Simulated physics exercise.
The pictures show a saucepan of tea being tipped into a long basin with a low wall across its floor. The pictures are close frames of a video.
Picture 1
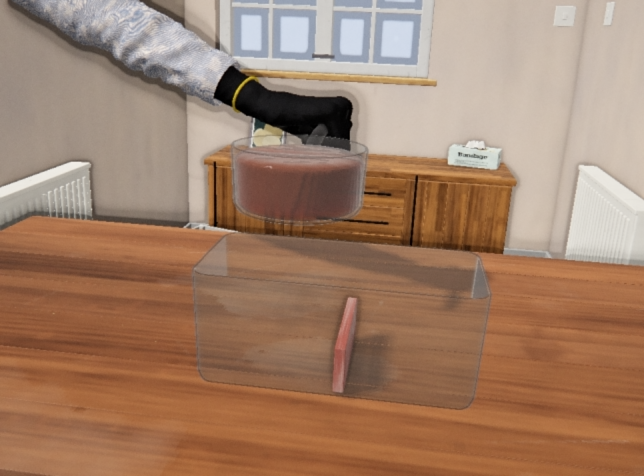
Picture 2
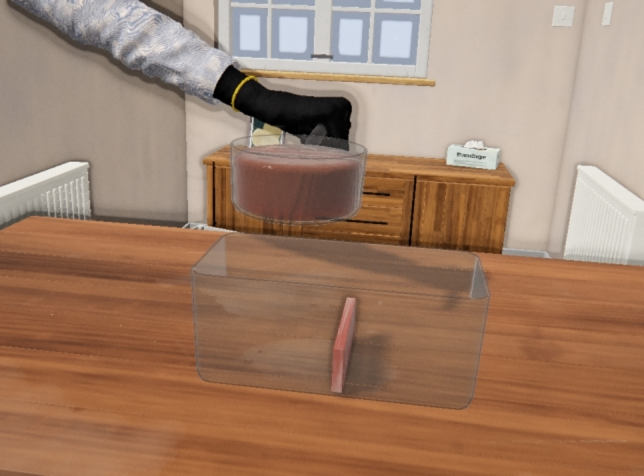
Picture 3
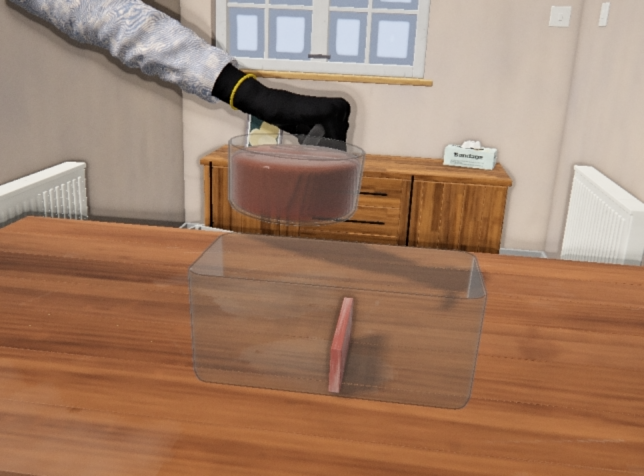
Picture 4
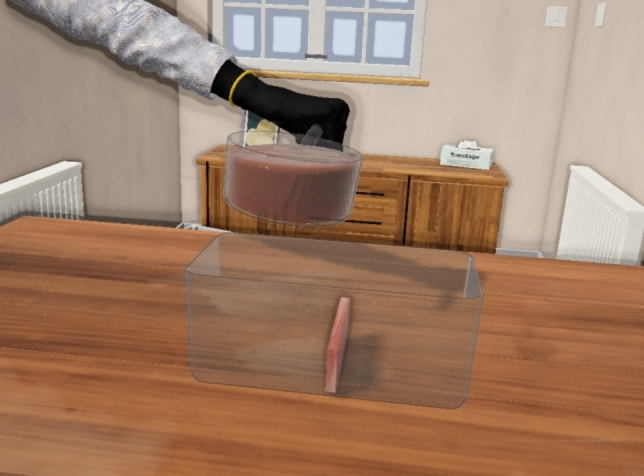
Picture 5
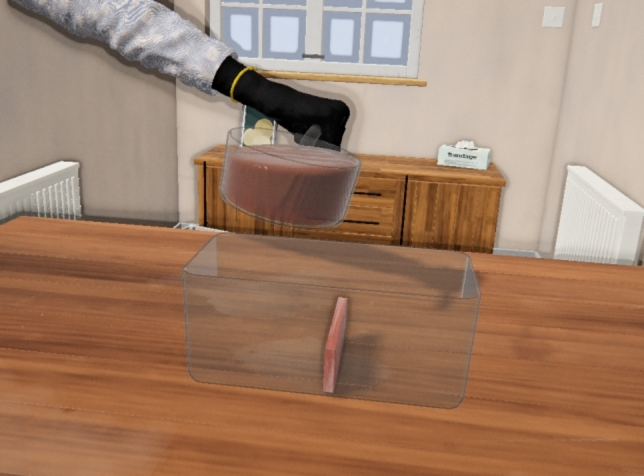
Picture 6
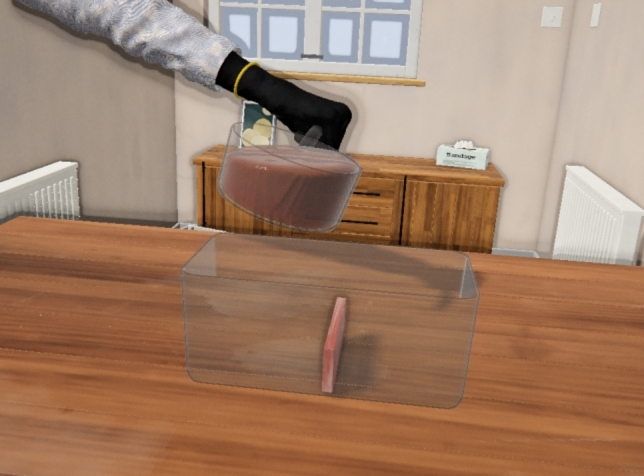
A black-gloved hand in a pale grey sleeve, reaching in from the upper left, holds a clear round pan of reddish-brown liquid above a long transparent basin with a pinkish low wall across its floor. The basin sits on a wooden table, seen from slightly above, before a wooden cabinet, radiators and a window. The pan gradually tilts down to the right as the view shifts very slightly.
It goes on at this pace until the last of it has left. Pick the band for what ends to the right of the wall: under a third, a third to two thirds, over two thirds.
The share right of the wall is over two thirds.
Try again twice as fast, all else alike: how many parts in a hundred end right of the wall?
Near 75 %.
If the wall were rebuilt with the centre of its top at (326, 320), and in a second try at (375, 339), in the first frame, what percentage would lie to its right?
Roughly 95 per cent, and 60 per cent.
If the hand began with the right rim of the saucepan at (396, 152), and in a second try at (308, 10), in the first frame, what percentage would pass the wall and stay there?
About 95 and 70 per cent.
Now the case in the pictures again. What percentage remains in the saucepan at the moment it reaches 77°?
Some 35 per cent.
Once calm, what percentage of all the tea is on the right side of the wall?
It comes to 90 per cent or so.
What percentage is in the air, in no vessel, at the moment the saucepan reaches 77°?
About 25 per cent.
A moment on, the saucepan is tipped on its side and 34 per cent is still to pour, 0 is left of the wall and 40 right of it.
Next, the saucepan is tipped right over and 3 per cent is still to pour, 8 is left of the wall and 87 right of it.
Then the saucepan is tipped right over and 0 per cent is still to pour, 11 is left of the wall and 88 right of it.
Later the saucepan is tipped right over and 0 per cent is still to pour, 11 is left of the wall and 88 right of it.
Finally, 11 per cent lies left of the wall, 88 right of it and 0 outside.
